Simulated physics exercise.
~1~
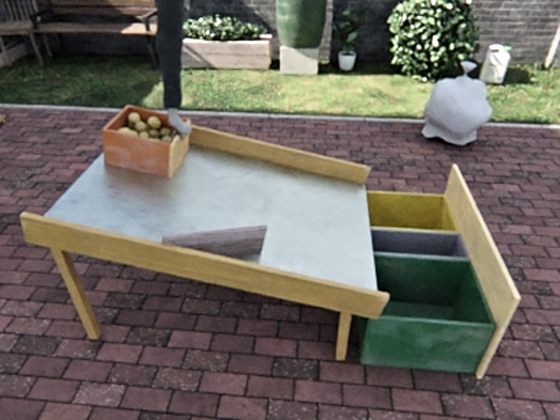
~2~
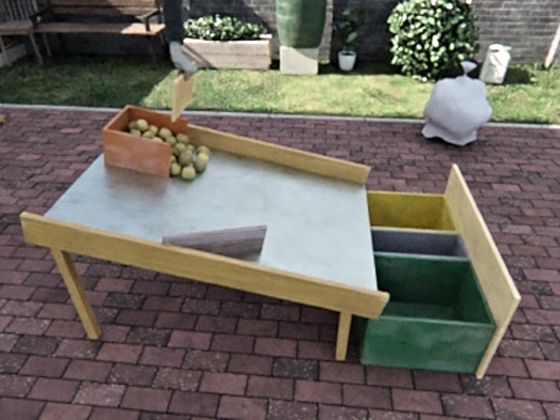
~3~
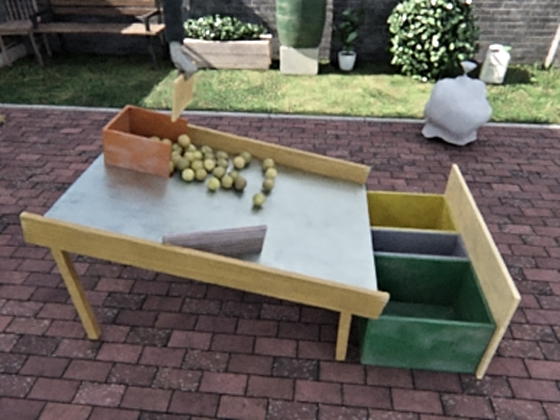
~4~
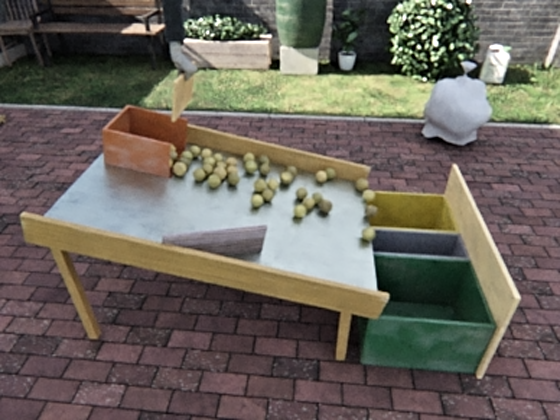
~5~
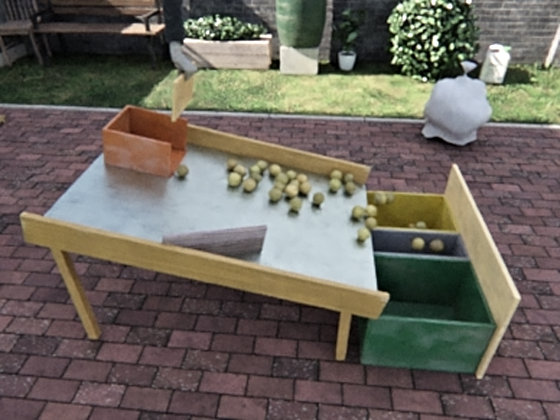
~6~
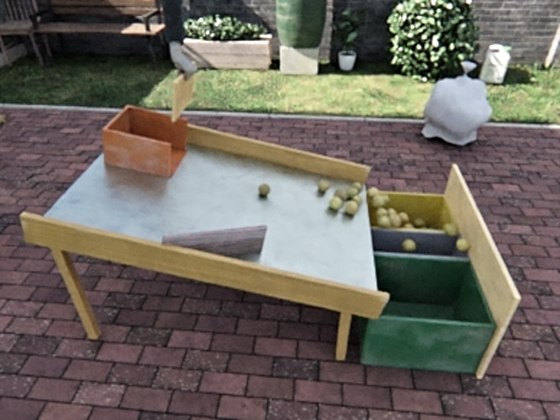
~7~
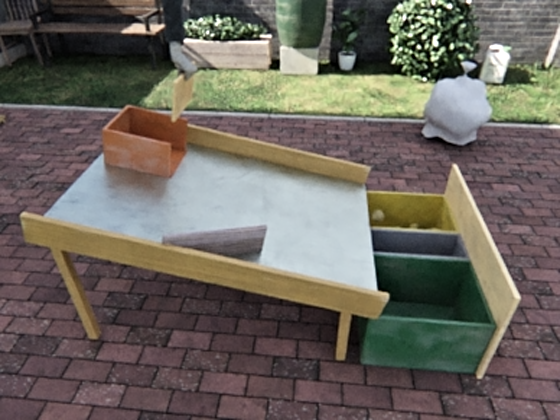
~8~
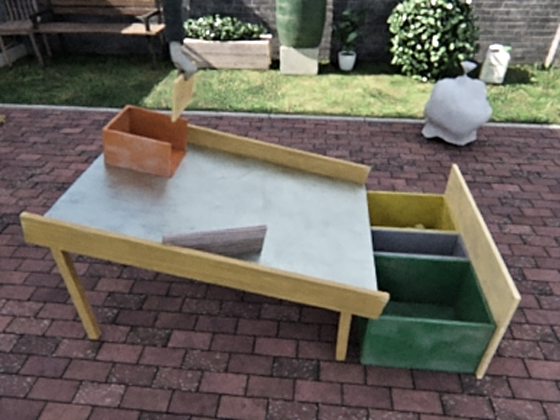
A sloping table with an orange pen releasing yellow apples as its gate lifts, all rolling right into yellow and grey tubs.
